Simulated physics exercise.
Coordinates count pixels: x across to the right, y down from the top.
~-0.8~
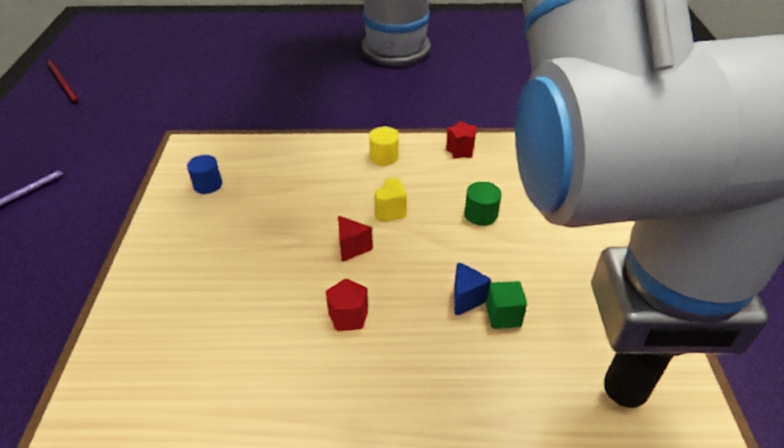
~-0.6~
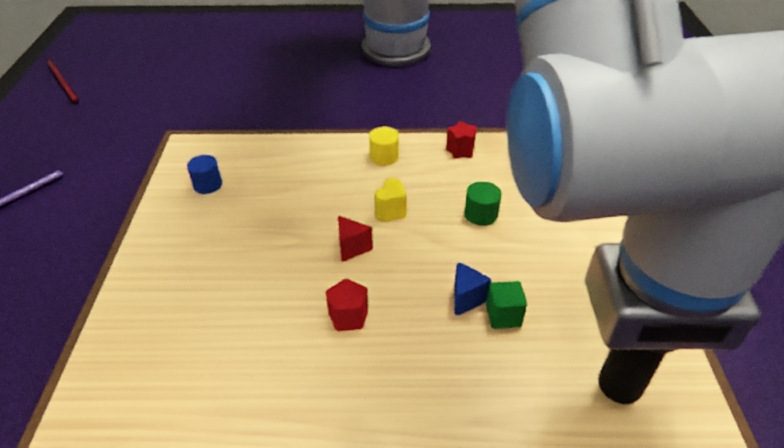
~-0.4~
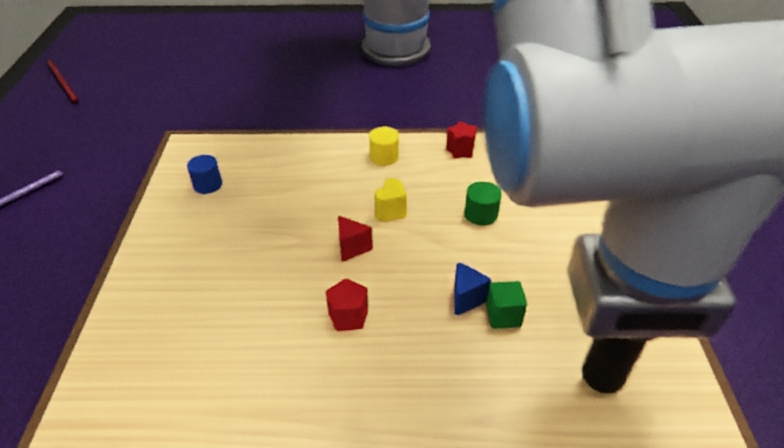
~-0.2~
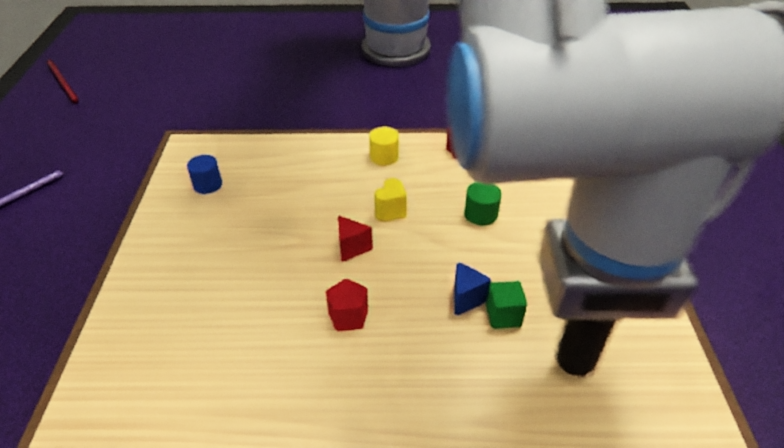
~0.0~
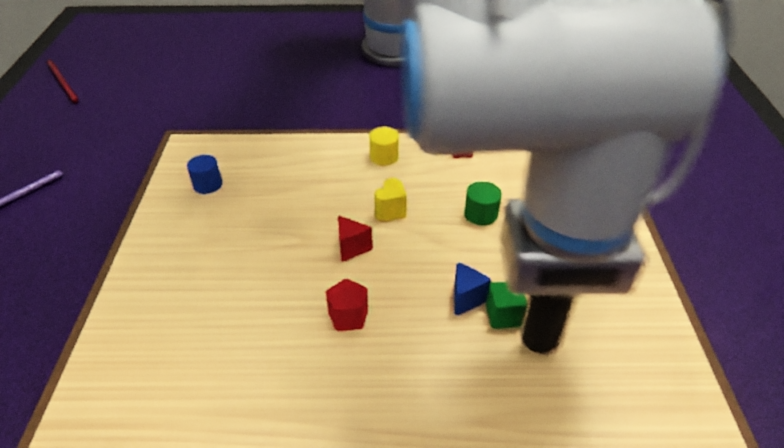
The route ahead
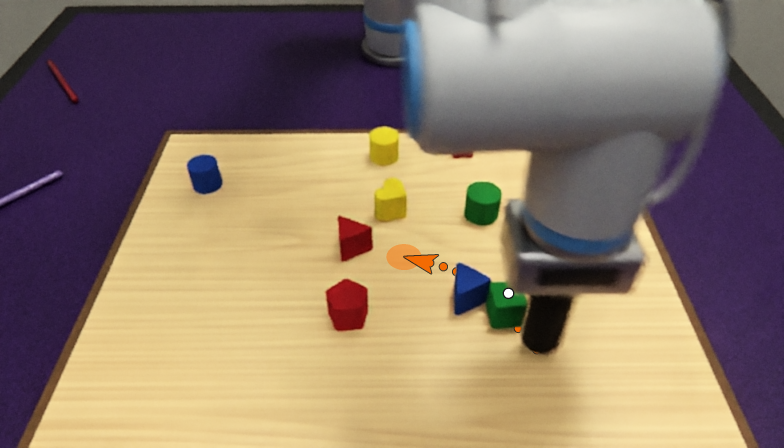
On a light wooden board scattered with red, yellow, green and blue blocks, a bulky white robot arm moved its black stick leftward and slightly up toward the green cube, while the blocks stayed still.
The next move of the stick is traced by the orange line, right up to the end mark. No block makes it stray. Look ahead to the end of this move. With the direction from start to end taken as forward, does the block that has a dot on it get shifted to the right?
I believe so.
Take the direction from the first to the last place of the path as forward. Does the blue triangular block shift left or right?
Its shift is leftward.
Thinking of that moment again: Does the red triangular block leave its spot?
No
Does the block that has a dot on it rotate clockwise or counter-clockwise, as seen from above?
Clockwise.
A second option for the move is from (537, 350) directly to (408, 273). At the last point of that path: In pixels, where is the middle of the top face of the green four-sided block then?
By then it is at (482, 263).
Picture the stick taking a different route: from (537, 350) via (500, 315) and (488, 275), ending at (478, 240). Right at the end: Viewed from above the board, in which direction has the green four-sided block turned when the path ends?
From overhead, anticlockwise.
Path on the board, from (537, 350) over (499, 306) and (457, 272) to (404, 257); the dot is on the green four-sided block.
What follows on the original path. One third of the way, stick (500, 294); blue triangular block (451, 266), turned 80° anticlockwise; green four-sided block (479, 261), turned 15° anticlockwise.
Two thirds of the way, stick (457, 260); blue triangular block (433, 263), turned 105° anticlockwise; green four-sided block (440, 229), turned 15° anticlockwise.
At the end, stick (404, 245); red triangular block in place; blue triangular block (423, 263), turned 130° anticlockwise; green four-sided block (418, 214), turned 20° clockwise.
